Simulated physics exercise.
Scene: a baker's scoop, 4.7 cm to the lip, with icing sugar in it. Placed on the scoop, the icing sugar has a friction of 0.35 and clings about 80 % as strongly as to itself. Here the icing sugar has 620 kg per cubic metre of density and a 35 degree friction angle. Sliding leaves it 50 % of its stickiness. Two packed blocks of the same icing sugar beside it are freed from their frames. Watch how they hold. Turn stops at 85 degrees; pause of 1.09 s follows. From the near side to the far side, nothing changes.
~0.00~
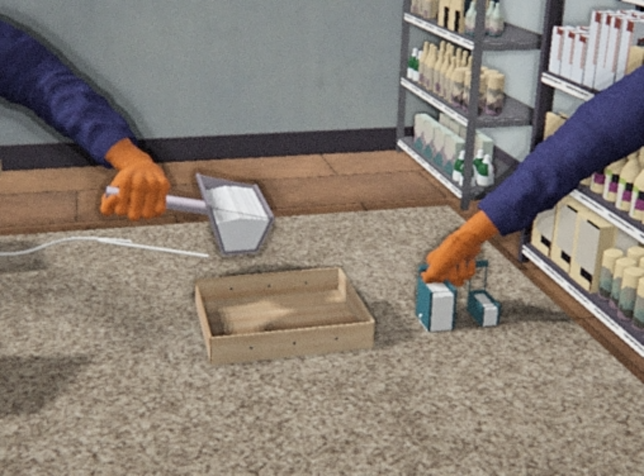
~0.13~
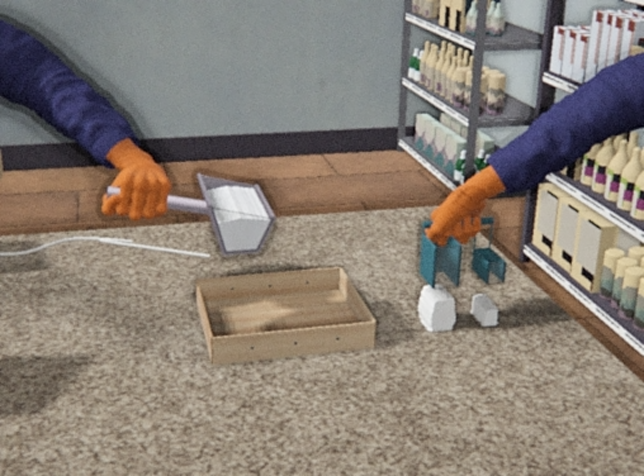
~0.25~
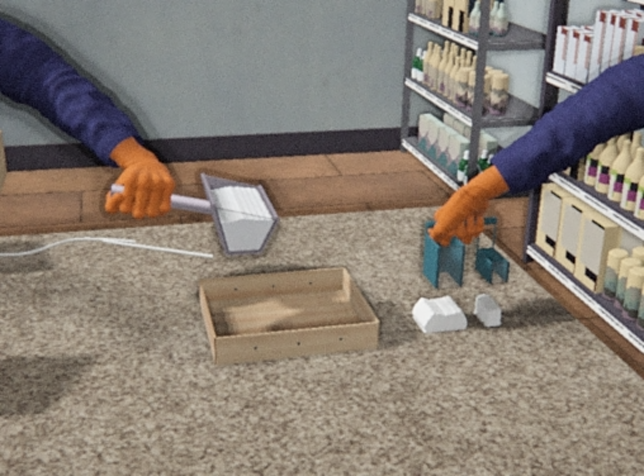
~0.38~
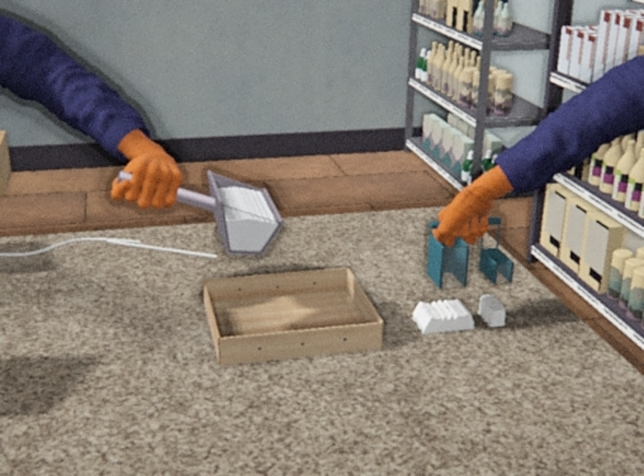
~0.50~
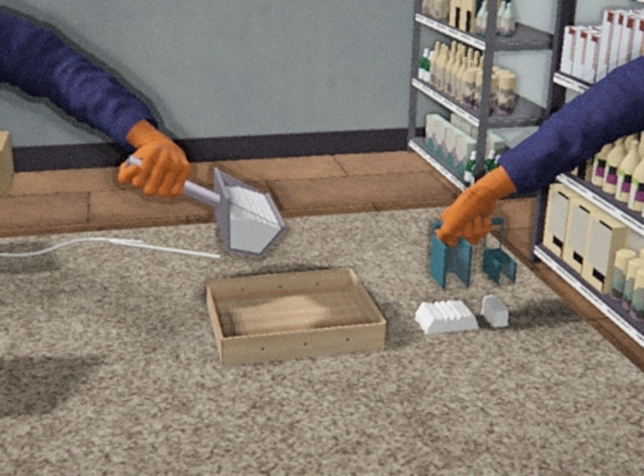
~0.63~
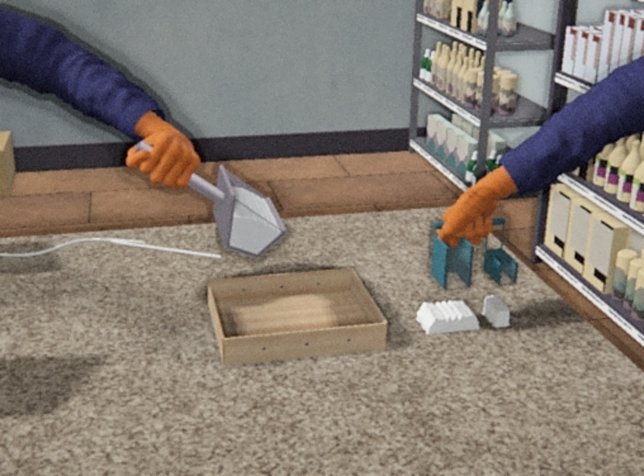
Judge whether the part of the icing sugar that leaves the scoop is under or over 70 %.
The answer is under.
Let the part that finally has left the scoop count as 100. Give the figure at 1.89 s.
About 100 %.
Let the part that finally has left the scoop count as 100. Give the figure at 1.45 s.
That figure sits at some 0 percent.
After 1.00 s, the scoop is at 47 degrees and 0 % has left it.
After 1.45 s, the scoop is at 76 degrees and 0 % has left it.
After 1.89 s, the scoop is at 85 degrees and 50 % has left it.
After 2.33 s, the scoop is at 85 degrees and 51 % has left it.
After 2.44 s, at the end, the scoop is at 85 degrees and 51 % has left it.
